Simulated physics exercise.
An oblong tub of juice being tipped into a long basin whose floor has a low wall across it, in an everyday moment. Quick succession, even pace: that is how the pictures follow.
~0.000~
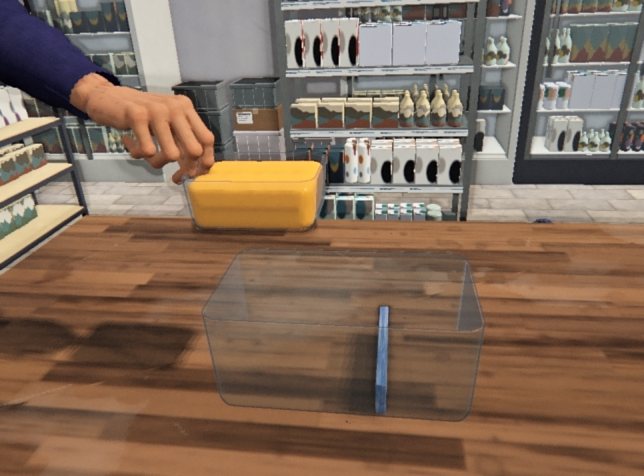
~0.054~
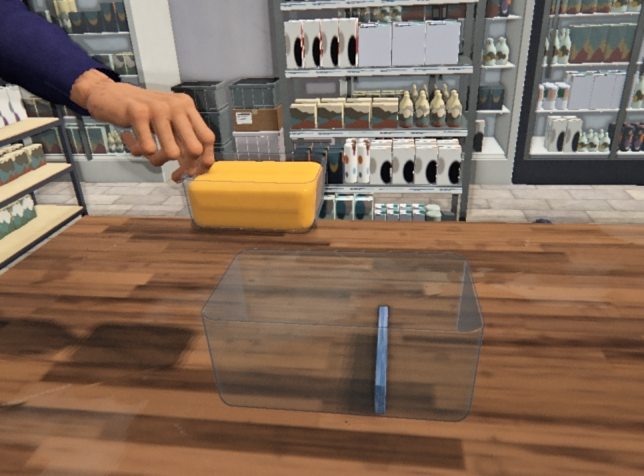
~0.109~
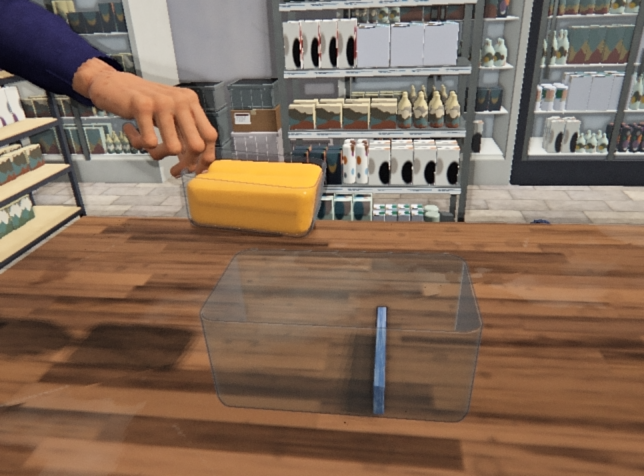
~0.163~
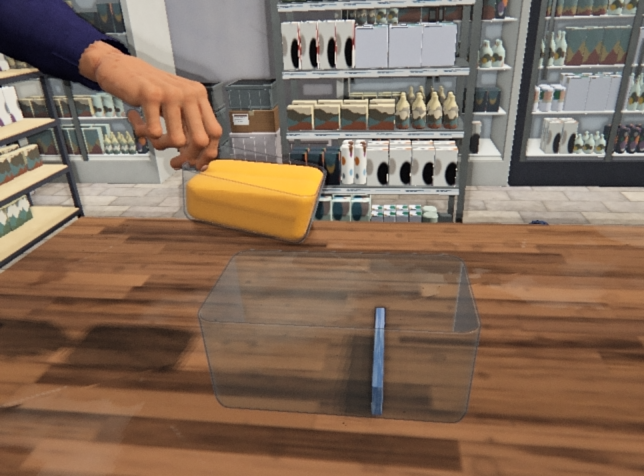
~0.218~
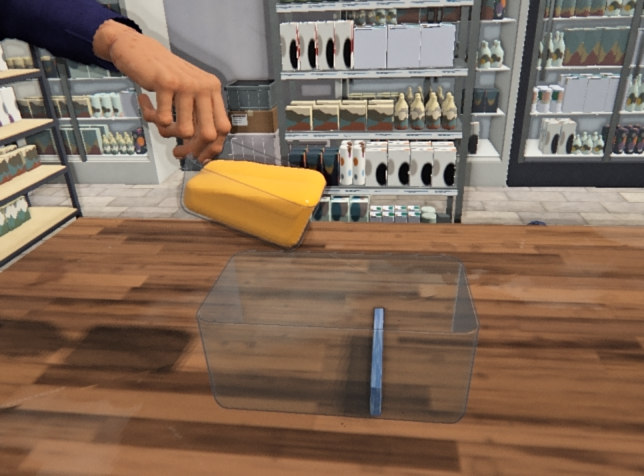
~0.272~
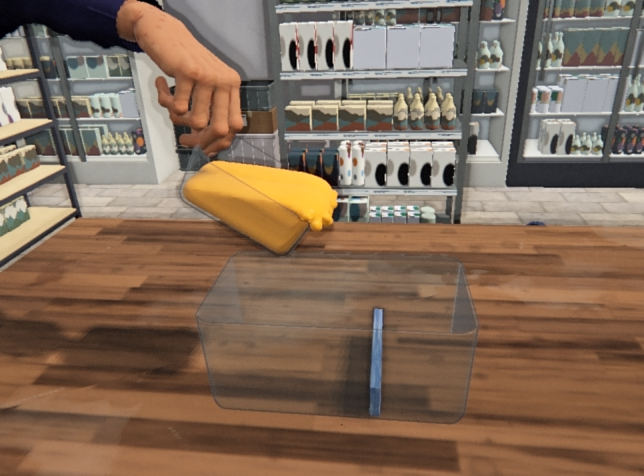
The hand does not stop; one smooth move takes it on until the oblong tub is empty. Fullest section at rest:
The left region takes the most.
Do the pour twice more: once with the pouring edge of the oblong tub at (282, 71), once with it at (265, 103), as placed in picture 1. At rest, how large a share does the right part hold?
20 % and 5 %.
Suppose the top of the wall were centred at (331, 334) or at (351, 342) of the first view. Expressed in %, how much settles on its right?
My guess is some 85 percent the first time and some 75 percent the second.
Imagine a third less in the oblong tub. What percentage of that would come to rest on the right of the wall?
Close to 10 per cent, more or less.
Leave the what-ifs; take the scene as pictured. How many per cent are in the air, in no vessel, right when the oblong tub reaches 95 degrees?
It comes to around 25 per cent.
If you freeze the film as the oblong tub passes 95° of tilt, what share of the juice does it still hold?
About 10 per cent.
Then, 0.56 s in, the tilt is 95° and 9 per cent is still to pour, 33 is left of the wall and 33 right of it.
Then, 0.77 s in, the tilt is 110° and 1 per cent is still to pour, 59 is left of the wall and 37 right of it.
Then, 1.00 s in, the tilt is 110° and 0 per cent is still to pour, 62 is left of the wall and 36 right of it.
Then, 1.24 s in, the tilt is 110° and 0 per cent is still to pour, 62 is left of the wall and 36 right of it.
Finally, 62 per cent lies left of the wall, 36 right of it and 1 outside.
